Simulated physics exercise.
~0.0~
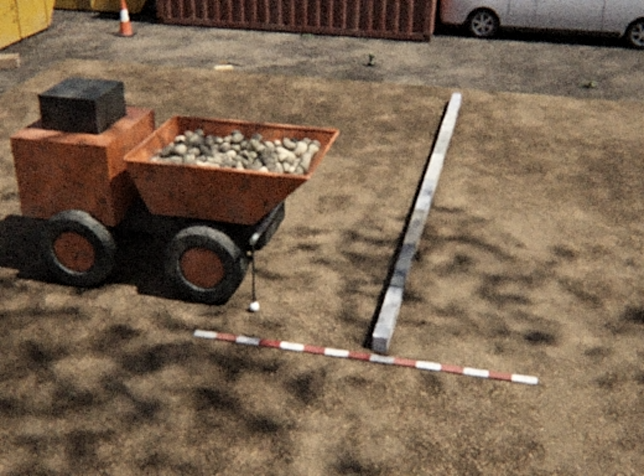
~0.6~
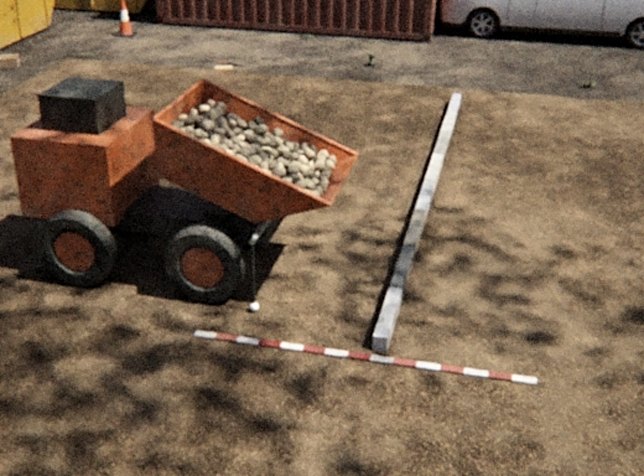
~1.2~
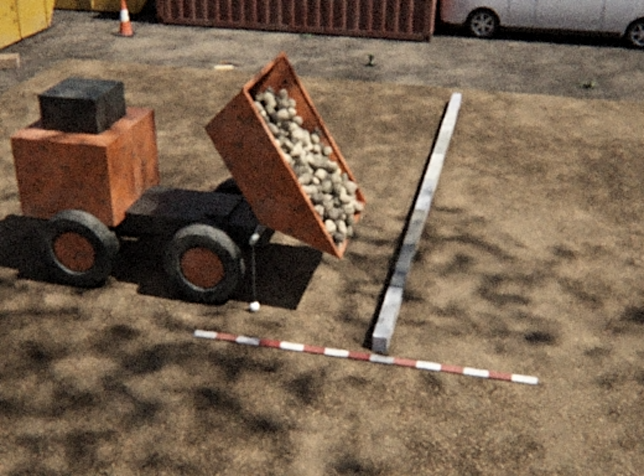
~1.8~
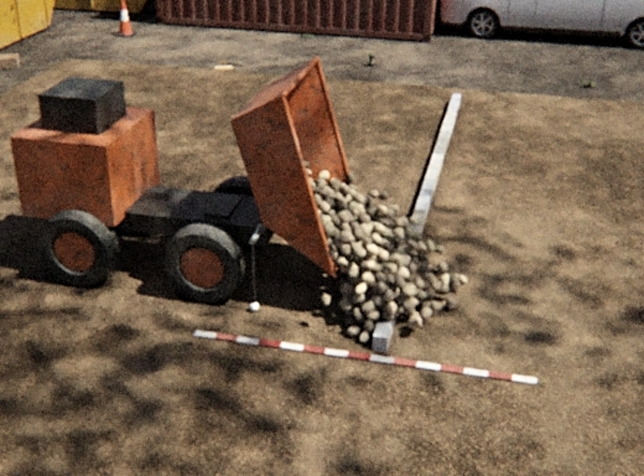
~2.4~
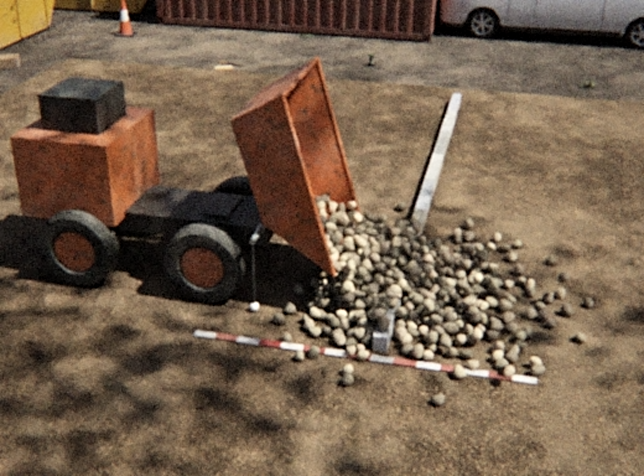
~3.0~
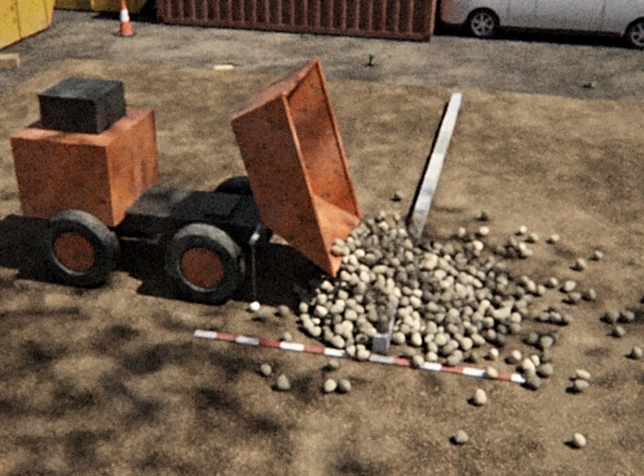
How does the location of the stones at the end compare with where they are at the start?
At the start the stones sit inside the dumper's orange body, and at the end they lie lower and farther right, spread on the ground on both sides of the kerb.
In this clip, a small orange dumper loaded with rounded stones tips its body up toward the right, and the stones slide out and spill over a pale kerb, ending scattered on the ground on both sides of it while the emptied body stays raised.
